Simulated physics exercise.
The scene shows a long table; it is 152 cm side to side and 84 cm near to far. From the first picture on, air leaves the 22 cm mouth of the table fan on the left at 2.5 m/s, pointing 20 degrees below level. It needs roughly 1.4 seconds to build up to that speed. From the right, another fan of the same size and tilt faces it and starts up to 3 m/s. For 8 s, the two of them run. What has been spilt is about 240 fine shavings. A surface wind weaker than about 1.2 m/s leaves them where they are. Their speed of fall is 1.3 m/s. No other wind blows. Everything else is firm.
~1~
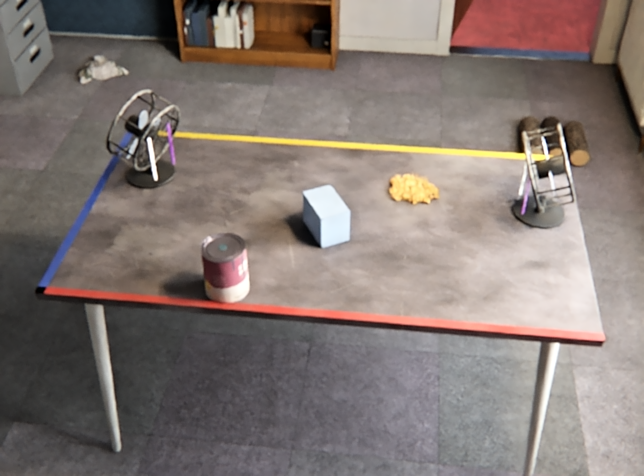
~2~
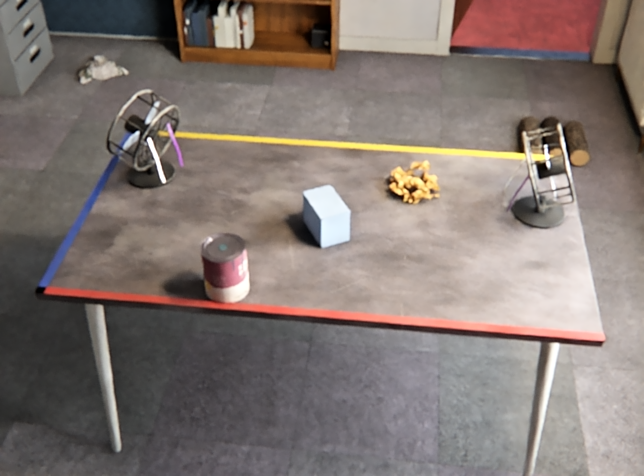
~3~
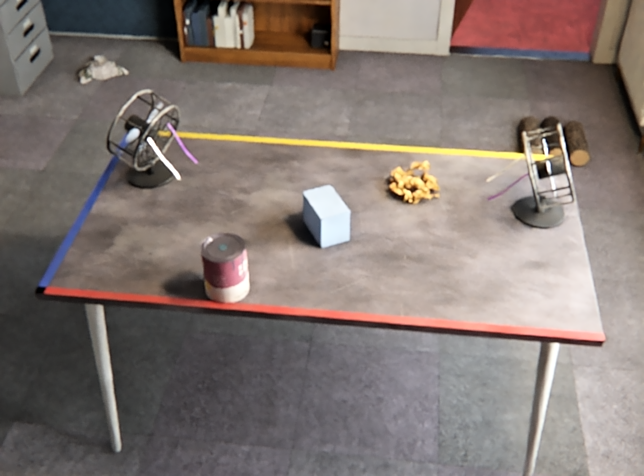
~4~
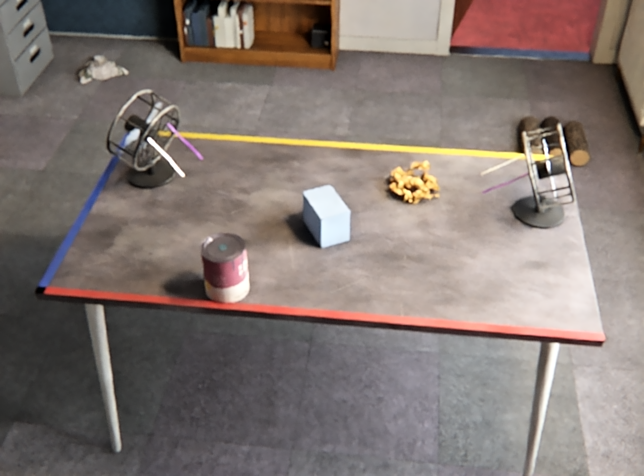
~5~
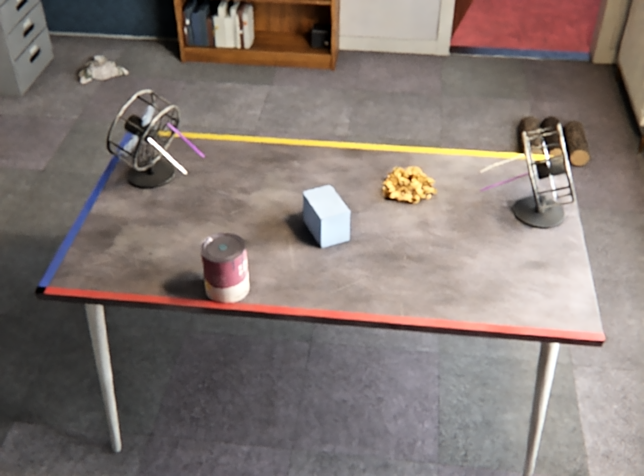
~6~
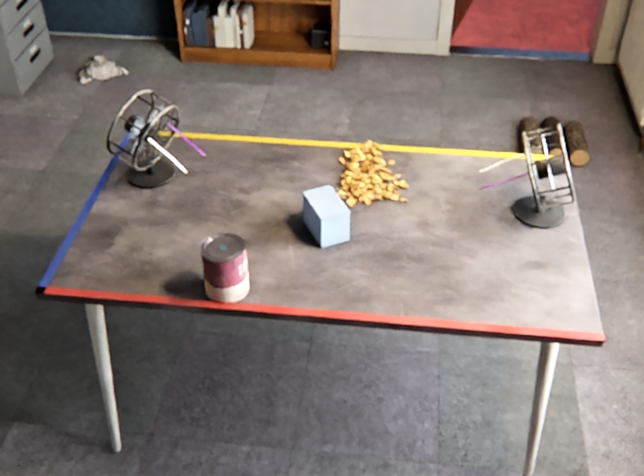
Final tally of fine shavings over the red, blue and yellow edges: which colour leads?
Most are over the yellow one.
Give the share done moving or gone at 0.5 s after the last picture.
My guess would be around 40 %.
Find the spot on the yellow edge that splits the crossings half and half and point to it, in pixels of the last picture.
I'd say roughly (331, 142).
Then, 0.5 s after the last picture the count stands so, 80 % are over the yellow edge, 0 % over the blue edge and 0 % over the red edge; the middle of those left on the top is near (288, 162).
Then, 1.5 s after the last picture the count stands so, 97 % are over the yellow edge, 0 % over the blue edge and 2 % over the red edge.
Then, 3.3 s after the last picture the count stands so, 98 % are over the yellow edge, 0 % over the blue edge and 2 % over the red edge.
Then, 6.9 s after the last picture, at the end, 98 % are over the yellow edge, 0 % over the blue edge and 2 % over the red edge.
